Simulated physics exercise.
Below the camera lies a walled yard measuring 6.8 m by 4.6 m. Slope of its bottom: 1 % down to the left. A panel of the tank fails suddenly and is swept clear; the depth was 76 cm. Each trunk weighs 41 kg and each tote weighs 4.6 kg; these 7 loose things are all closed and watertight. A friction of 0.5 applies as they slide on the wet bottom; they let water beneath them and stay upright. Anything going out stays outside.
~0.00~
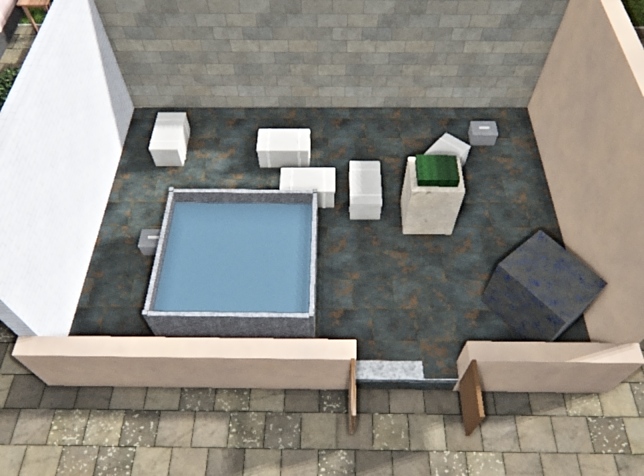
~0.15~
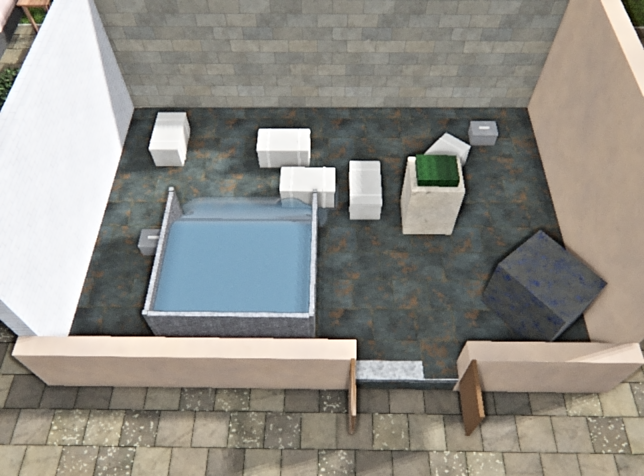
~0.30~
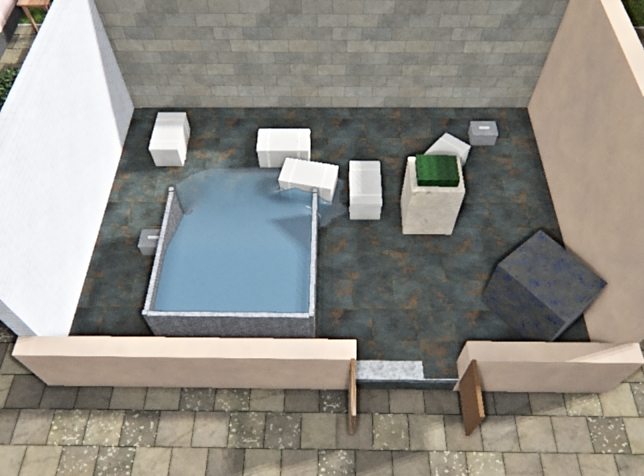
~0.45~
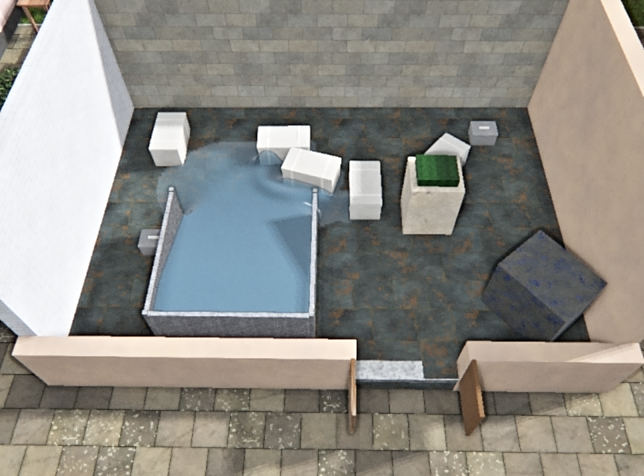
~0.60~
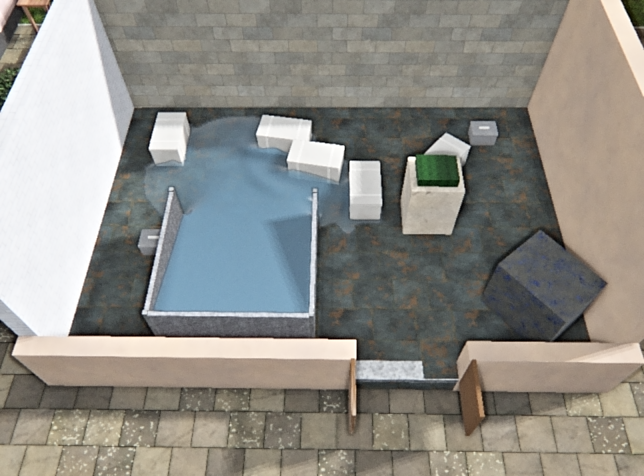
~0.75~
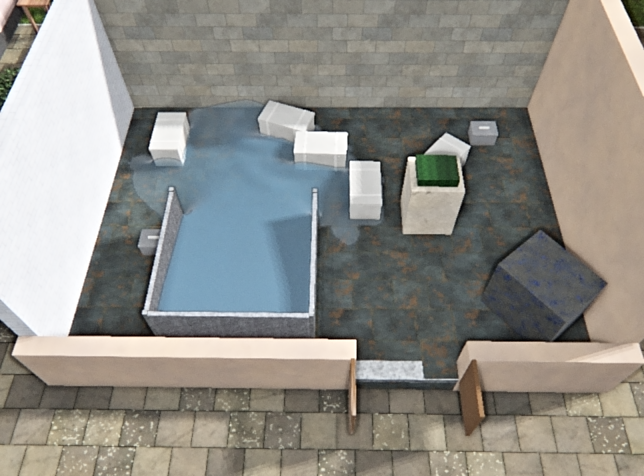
In a walled yard, water spreads from an open-sided tank and pushes two white blocks backward.
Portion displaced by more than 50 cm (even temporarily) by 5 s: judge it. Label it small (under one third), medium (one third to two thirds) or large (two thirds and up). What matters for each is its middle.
Large.
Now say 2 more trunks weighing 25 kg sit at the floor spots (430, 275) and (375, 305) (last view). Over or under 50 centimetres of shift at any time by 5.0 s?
Within it, Within it.
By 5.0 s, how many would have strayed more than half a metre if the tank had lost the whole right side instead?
In that case the number is 2.
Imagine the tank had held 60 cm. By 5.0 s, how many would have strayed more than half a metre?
It would come to 5 of them.
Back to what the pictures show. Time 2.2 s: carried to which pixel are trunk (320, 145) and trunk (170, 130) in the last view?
They should sit about (400, 111) and (133, 115) in the last view.
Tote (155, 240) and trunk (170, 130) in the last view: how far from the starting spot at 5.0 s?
The first ends 140 centimetres from its start and the second 300 centimetres.
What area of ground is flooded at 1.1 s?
Some 13 m2 of it.
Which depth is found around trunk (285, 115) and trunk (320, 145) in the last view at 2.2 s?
Roughly 33 and 16 cm.
After 1.1 s 2 of 7 are over 50 cm from their spots; 0 afloat.
After 2.2 s 3 of 7 are over 50 cm from their spots; 3 afloat.
After 3.5 s 5 of 7 are over 50 cm from their spots; 3 afloat.
After 5.0 s 6 of 7 are over 50 cm from their spots, and 6 have been at some point; 3 afloat.
